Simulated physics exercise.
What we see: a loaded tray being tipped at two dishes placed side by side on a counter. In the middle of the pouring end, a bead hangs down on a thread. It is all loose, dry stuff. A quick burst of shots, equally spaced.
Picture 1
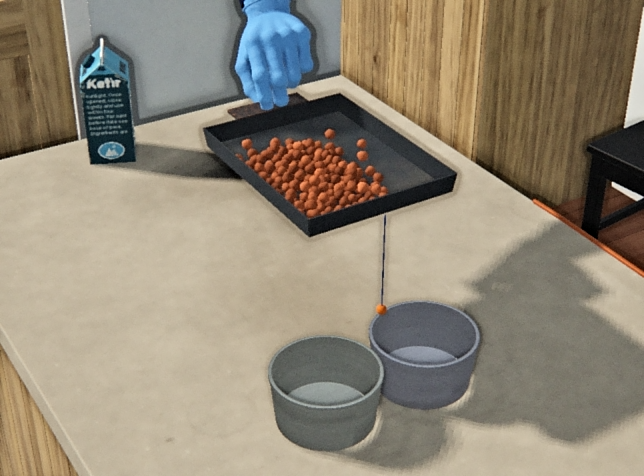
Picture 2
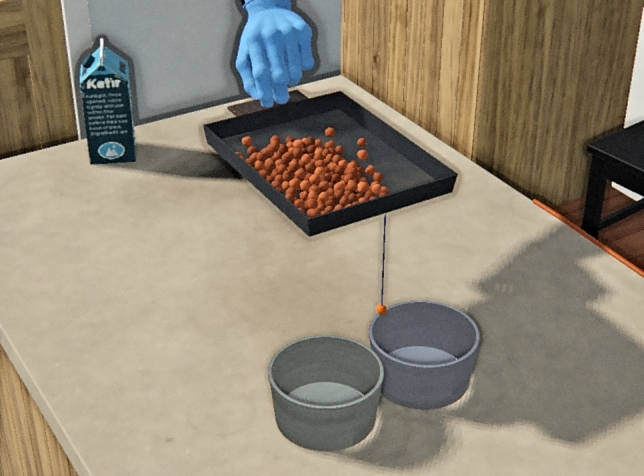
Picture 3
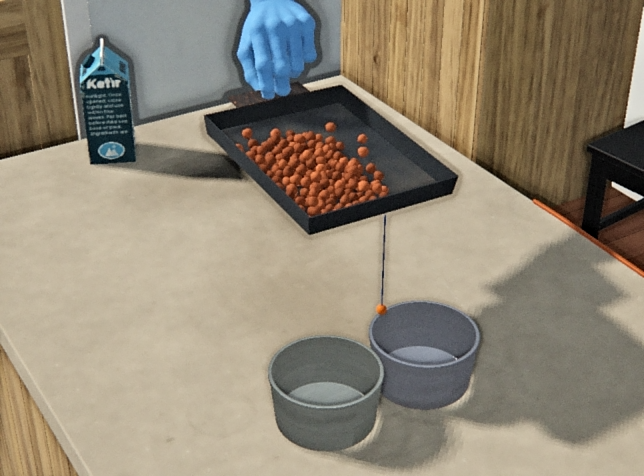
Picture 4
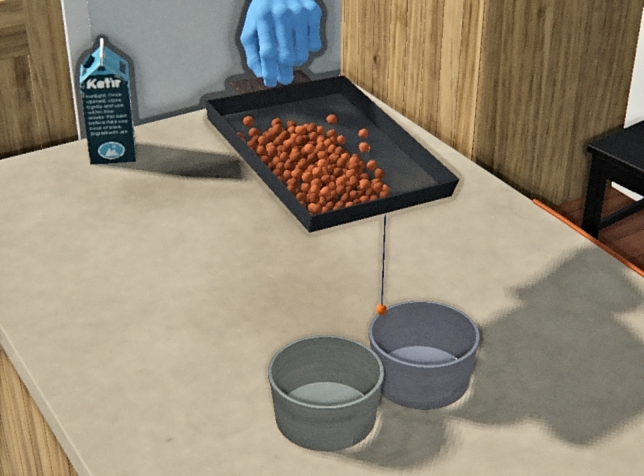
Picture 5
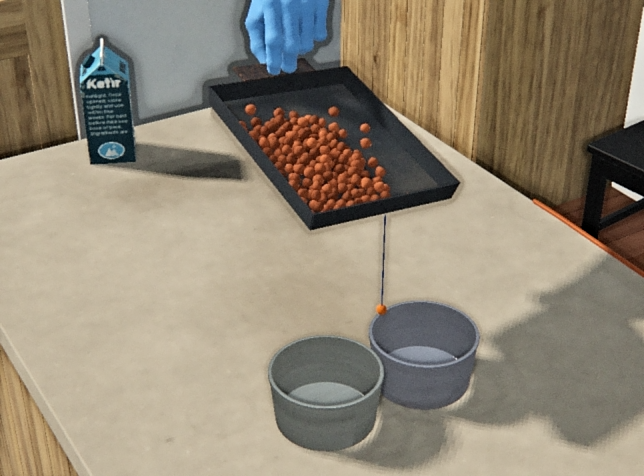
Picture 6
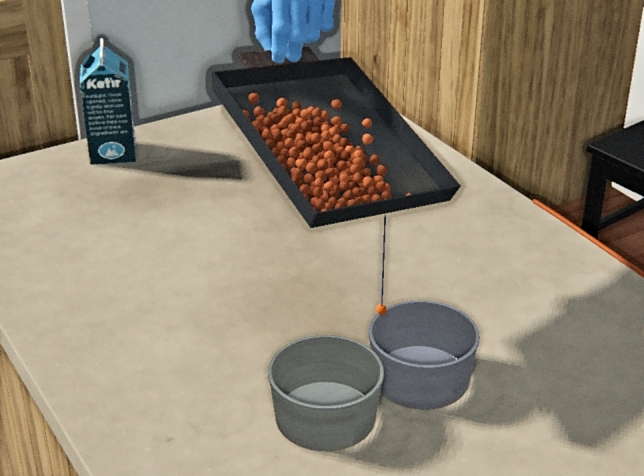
In the video, a blue-gloved hand is at the far end of a dark tray of reddish-brown pellets above two grey dishes on a counter; the tray's far end gradually rises, while a small orange bead hangs still on a thread.
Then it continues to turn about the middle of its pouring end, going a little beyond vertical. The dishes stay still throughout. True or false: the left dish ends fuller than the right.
False.
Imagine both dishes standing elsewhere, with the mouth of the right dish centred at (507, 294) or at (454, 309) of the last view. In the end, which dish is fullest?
For the first place, the dish on the left side; for the second, the dish on the right side.
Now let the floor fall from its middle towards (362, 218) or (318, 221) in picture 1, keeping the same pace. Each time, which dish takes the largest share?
Try 1: The left-side dish; try 2: The left-side dish.
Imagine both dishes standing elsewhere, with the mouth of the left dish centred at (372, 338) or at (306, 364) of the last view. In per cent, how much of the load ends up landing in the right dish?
You'd get 50 in a hundred first and 40 in a hundred after that.
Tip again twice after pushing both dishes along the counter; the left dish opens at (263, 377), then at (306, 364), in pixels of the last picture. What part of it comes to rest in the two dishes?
The first gives 10 %, the second 40 %.
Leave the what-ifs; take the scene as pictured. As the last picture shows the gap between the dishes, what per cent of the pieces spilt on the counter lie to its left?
Close to 0 %.
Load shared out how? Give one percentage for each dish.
The left dish has 0 per cent, the right dish has 50.
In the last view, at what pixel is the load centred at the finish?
Near (440, 371), more or less.
Soon, tray tipped steeply; nearly all on the tray; a stray few in the air.
A while on, tray tipped right over; nearly all on the tray; a small part in the right dish; a stray few outside both; a stray few in the air.
Towards the end, tray tipped past a quarter turn; about half in the right dish; about half outside both; a stray few in the air.
Finally, tray tipped past a quarter turn; none in the left dish; about half in the right dish; about half outside both.
